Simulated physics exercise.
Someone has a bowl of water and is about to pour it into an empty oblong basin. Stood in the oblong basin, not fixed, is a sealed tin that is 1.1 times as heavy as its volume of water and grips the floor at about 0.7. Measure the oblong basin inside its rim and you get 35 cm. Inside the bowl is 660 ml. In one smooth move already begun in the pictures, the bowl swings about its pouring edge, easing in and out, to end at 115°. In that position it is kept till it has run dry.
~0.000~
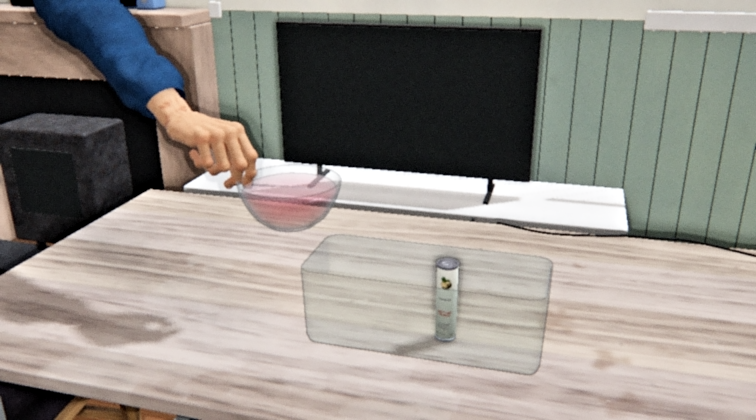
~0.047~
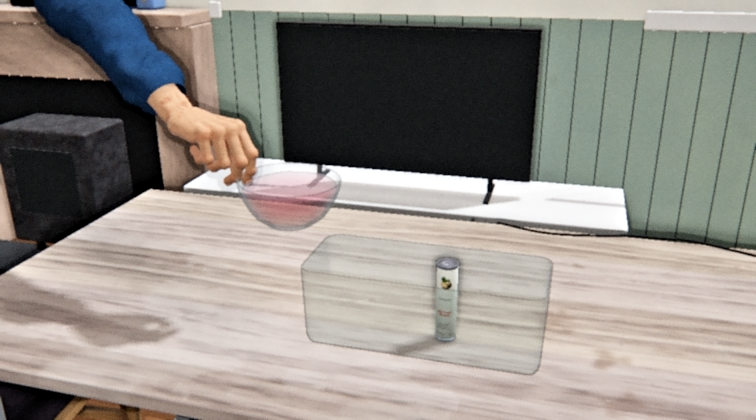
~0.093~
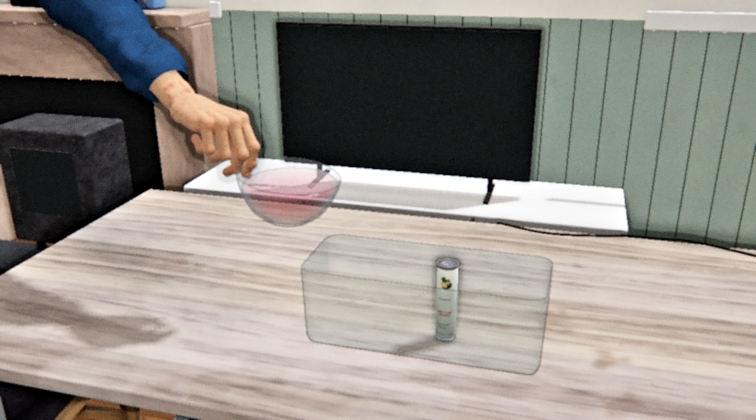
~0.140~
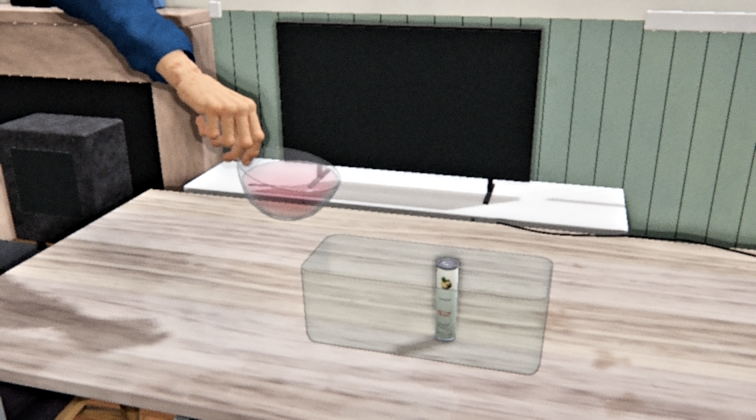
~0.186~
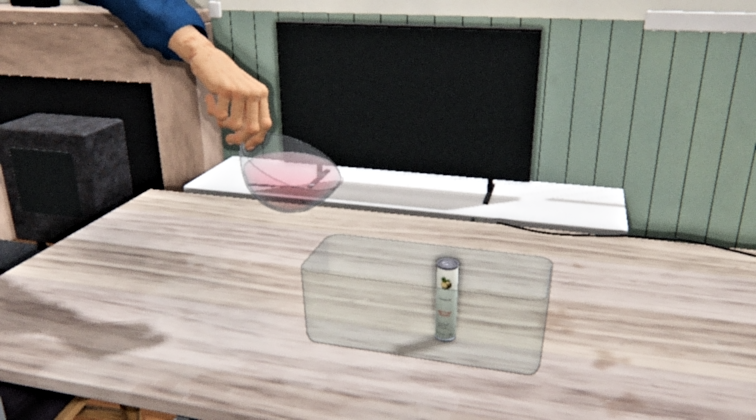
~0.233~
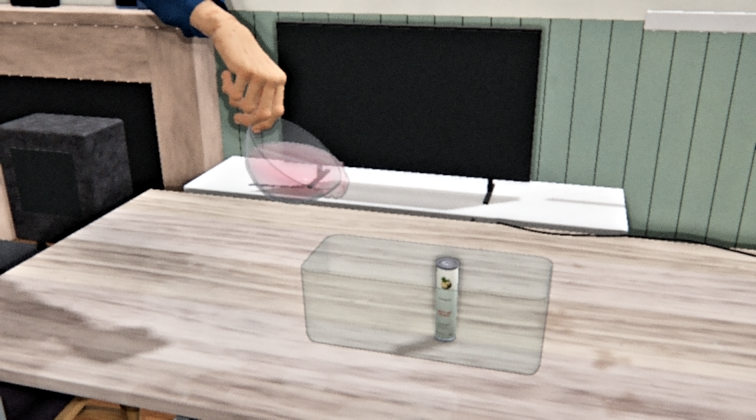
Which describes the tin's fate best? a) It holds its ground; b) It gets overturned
It gets overturned (b).
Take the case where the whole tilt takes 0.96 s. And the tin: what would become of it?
The tin keeps standing.
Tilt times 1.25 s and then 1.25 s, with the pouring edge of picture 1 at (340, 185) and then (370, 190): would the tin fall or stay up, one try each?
First it stays on its base; then it tips over.
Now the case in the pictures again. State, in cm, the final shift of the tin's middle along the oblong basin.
The middle of the tin ends some 7.0 cm along the basin.
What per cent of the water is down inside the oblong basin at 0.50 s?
26 %, roughly.
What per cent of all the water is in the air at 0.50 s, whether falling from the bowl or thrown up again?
At that moment, about 64 percent.
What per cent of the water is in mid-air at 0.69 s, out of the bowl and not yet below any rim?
1 per cent or so.
After 0.50 s the tilt is 105° and 11 per cent is still to pour; the tin stands where it began.
After 0.69 s the tilt is 115° and 0 per cent is still to pour; the tin leans 5°.
After 0.89 s the tilt is 115° and 0 per cent is still to pour; the tin leans 8°.
After 1.11 s the tilt is 115° and 0 per cent is still to pour; the tin leans 12°.
In the end the tin lies on its side.
